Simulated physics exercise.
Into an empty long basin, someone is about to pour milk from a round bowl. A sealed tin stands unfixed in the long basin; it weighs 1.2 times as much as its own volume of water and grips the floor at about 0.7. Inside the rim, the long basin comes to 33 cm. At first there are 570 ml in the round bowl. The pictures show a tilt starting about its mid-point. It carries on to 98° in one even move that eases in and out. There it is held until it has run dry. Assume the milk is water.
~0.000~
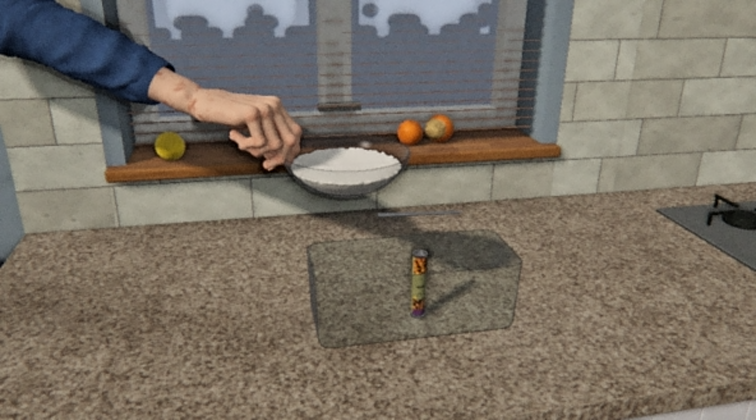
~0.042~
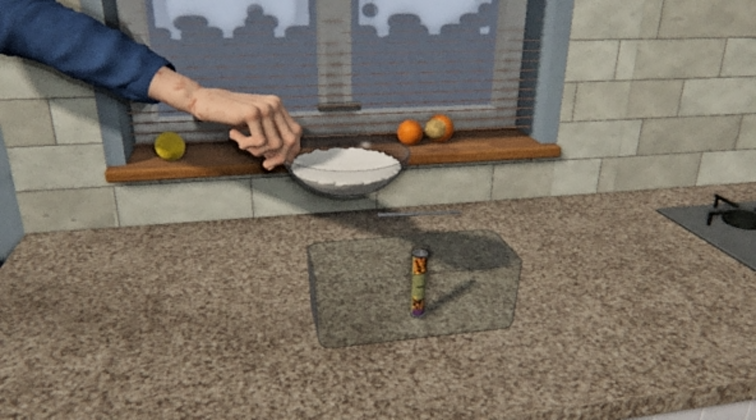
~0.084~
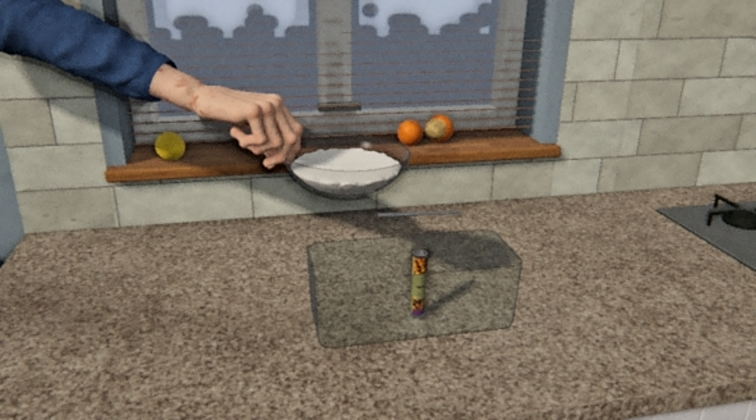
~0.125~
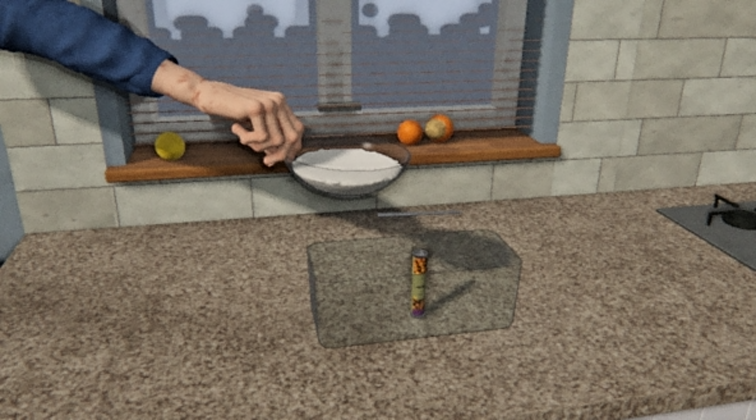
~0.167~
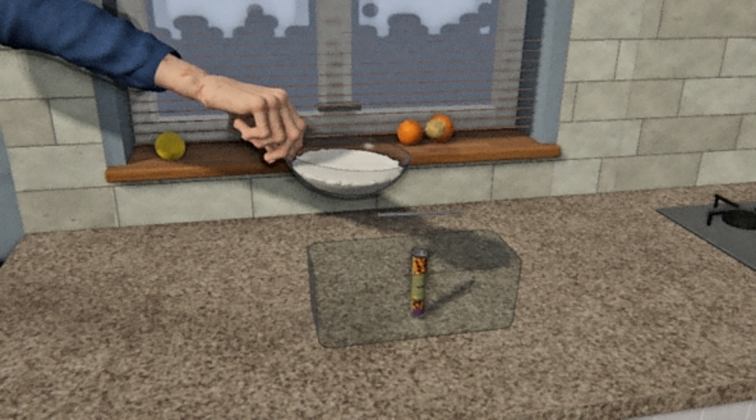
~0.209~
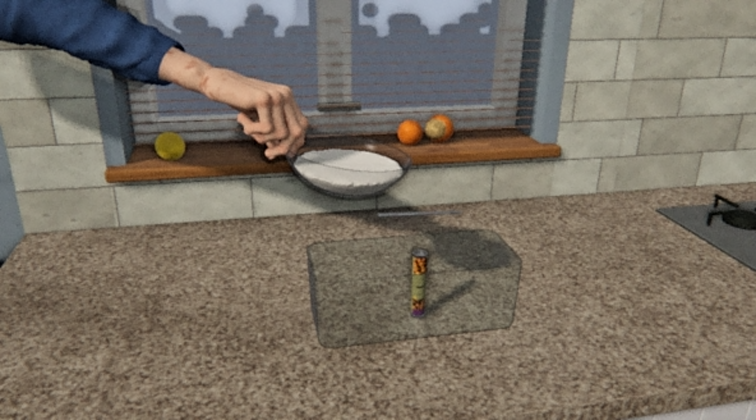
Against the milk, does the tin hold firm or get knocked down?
It does not keel over.
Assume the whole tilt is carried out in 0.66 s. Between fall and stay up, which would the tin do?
Result: Tin upright.
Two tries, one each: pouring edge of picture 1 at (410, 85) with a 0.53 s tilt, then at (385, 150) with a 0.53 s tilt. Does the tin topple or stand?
Run one: It tumbles. Run two: It tumbles.
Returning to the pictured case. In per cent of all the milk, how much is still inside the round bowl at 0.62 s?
I'd put it near 32 percent.
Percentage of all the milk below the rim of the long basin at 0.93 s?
I'd put it at roughly 96 per cent.
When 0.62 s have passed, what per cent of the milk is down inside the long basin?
The basin holds roughly 18 in a hundred parts at that moment.
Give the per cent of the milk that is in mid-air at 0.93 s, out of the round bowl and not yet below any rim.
Estimate: About 3 in a hundred.
Then, 0.62 s in, the tilt is 60° and 31 per cent is still to pour; the tin stands where it began.
Then, 0.93 s in, the tilt is 93° and 0 per cent is still to pour; the tin stands where it began.
Then, 1.25 s in, the tilt is 98° and 0 per cent is still to pour; the tin stands where it began.
Then, 1.59 s in, the tilt is 98° and 0 per cent is still to pour; the tin stands where it began.
Finally, the tin stands where it began.
